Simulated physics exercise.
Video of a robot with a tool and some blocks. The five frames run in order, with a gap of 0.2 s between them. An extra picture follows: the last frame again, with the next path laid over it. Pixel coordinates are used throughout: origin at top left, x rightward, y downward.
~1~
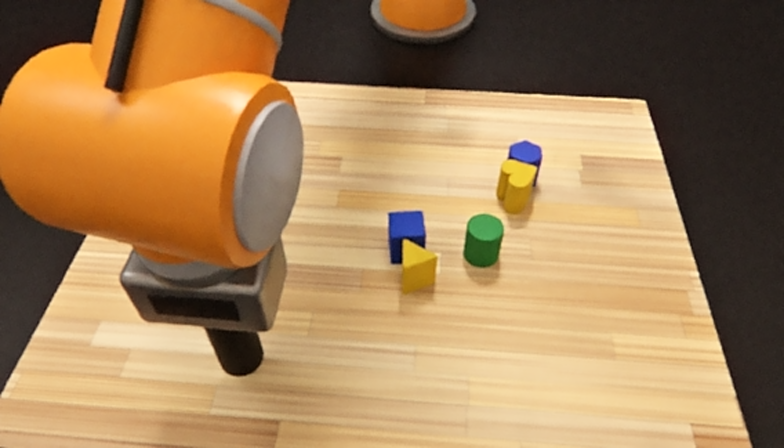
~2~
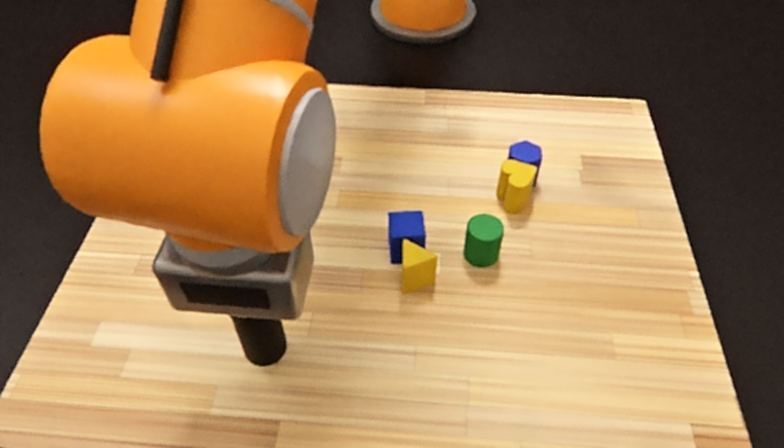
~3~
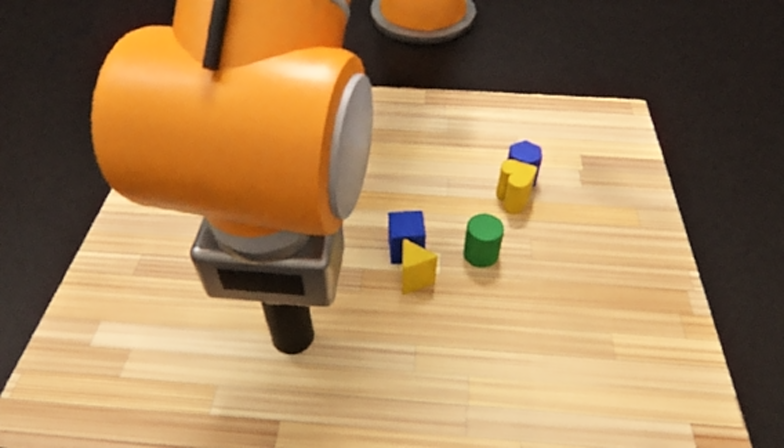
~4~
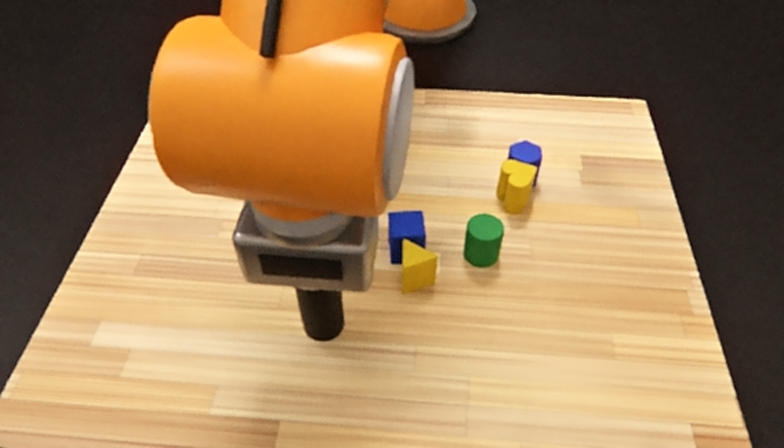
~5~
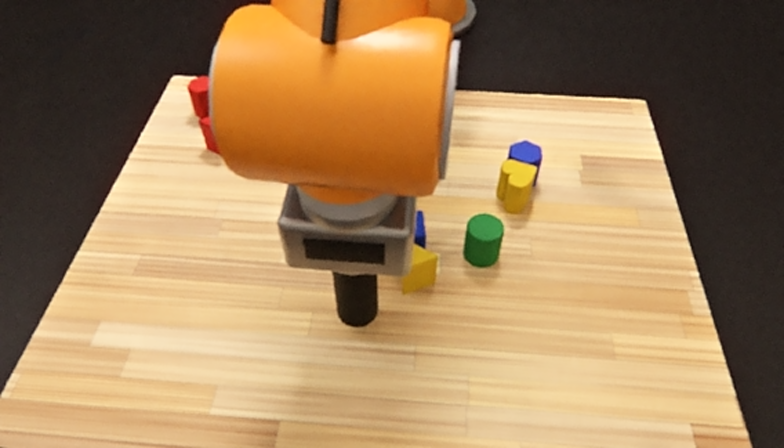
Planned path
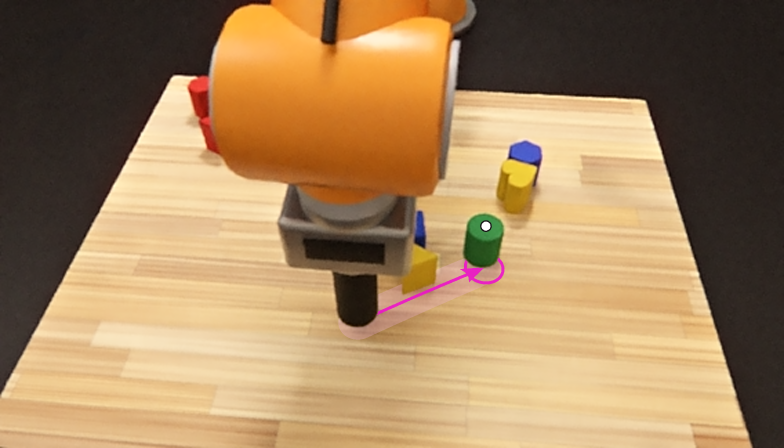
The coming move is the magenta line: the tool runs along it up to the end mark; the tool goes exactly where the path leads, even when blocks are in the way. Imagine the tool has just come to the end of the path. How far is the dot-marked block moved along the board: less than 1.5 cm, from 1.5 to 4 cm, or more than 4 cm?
The displacement of the dot-marked block is 1.5-4 cm.
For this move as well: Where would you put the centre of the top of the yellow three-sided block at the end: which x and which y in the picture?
The spot you're after is about (442, 230) in the image.
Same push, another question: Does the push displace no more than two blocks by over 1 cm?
Going by the path, yes.
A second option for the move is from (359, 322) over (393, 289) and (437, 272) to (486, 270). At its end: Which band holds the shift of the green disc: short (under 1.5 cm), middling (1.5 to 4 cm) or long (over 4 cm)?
Final distance: 1.5 to 4 cm.
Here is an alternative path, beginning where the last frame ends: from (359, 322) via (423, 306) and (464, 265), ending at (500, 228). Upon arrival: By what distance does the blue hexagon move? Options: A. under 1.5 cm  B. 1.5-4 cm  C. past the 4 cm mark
Letter A.
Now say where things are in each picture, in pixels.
Lower end of the tool (242, 357), tops of blocks, blue square (407, 223), yellow three-sided block (415, 254), green disc (486, 226), in the first picture.
Tool (266, 348), blocks as before, in the second picture.
Tool (293, 336), blocks as before, in the third picture.
Tool (324, 324), blocks as before, in the fourth picture.
Tool (358, 310), blue square partly hidden, yellow three-sided block (415, 254), green disc (486, 226), in the fifth picture.
The drawn path runs straight from (359, 322) to (484, 268); the dot is on the green disc.
What follows on the original path. One third of the way, tool (403, 290); yellow three-sided block (423, 248), turned 20° anticlockwise.
Two thirds of the way, tool (446, 272); yellow three-sided block (441, 233), turned 100° anticlockwise.
At the end, tool (487, 256); blue square not moved; yellow three-sided block (442, 230), turned 115° anticlockwise; green disc (500, 214).
